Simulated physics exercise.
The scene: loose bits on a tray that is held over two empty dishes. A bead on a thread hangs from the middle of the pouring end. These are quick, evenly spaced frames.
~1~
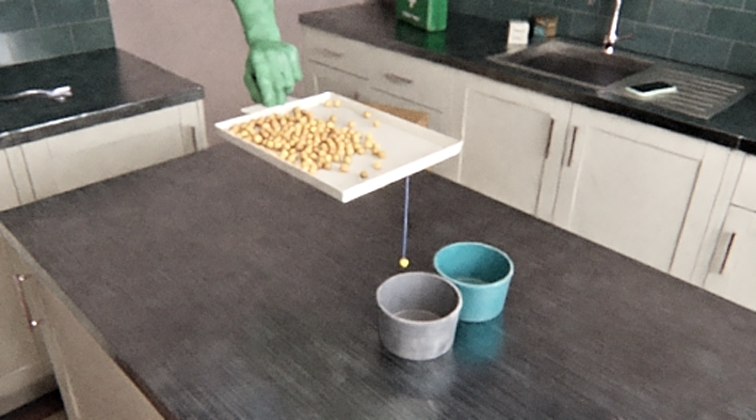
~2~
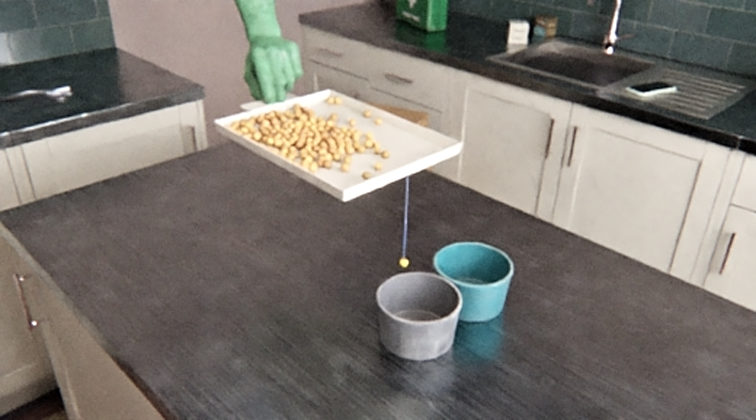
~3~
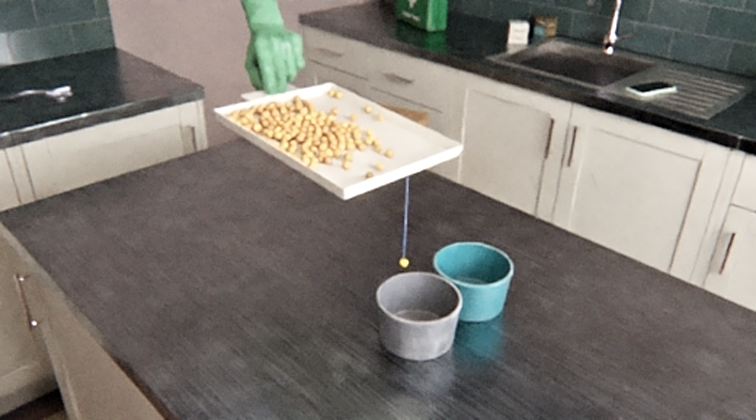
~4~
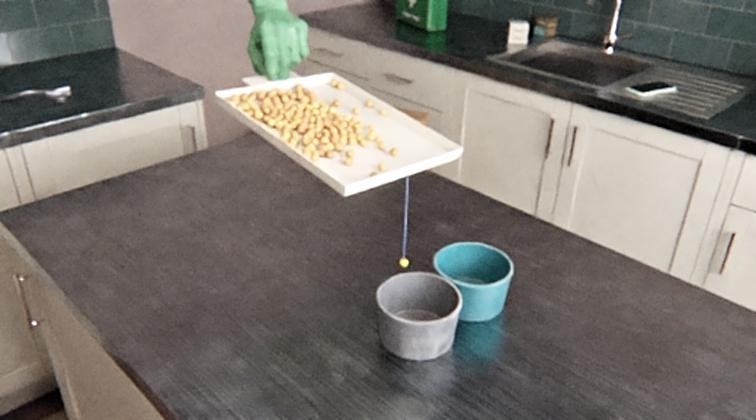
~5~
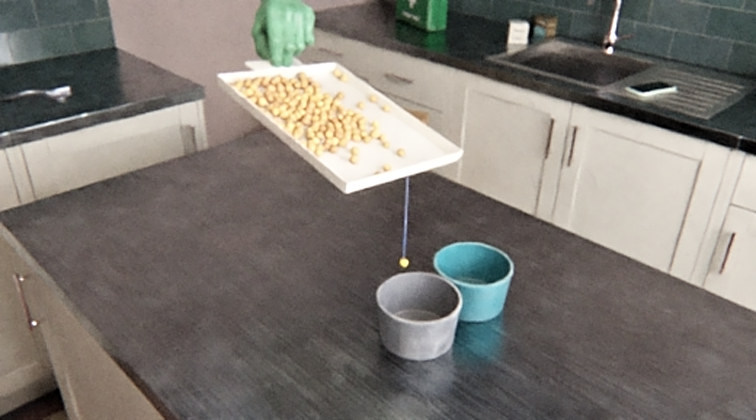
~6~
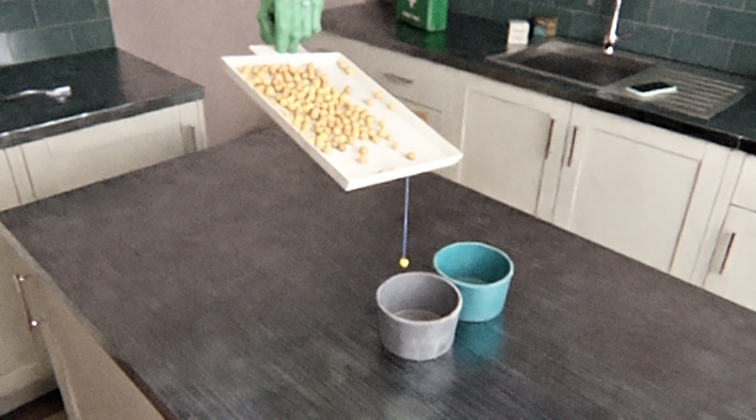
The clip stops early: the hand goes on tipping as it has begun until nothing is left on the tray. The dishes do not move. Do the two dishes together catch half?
Caught overall: More than half.
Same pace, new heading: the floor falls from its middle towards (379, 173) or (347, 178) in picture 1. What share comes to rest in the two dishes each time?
Roughly 50 per cent, and 0 per cent.
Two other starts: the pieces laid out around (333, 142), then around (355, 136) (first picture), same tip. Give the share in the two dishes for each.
In turn 60 and 70 in a hundred.
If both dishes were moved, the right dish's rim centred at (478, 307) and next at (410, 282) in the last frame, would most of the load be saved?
First not half, then under half.
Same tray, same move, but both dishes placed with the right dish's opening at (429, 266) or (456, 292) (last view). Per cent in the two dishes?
In turn 20 and 10 in a hundred.
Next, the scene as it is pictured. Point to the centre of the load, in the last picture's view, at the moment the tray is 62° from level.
Close to (451, 170).
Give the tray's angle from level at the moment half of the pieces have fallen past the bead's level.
Around 80° of tilt.
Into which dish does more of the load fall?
That is the right dish.
Shortly afterwards, tray tipped steeply; near half on the tray; a little in the right dish; only a few outside both; near a third in the air.
Next, tray tipped right over; a little on the tray; only a few in the left dish; near two thirds in the right dish; near a quarter outside both; a little in the air.
Some moments later, tray tipped past a quarter turn; only a few in the left dish; near two thirds in the right dish; near a third outside both.
In the end, tray tipped past a quarter turn; only a few in the left dish; near two thirds in the right dish; near a third outside both.
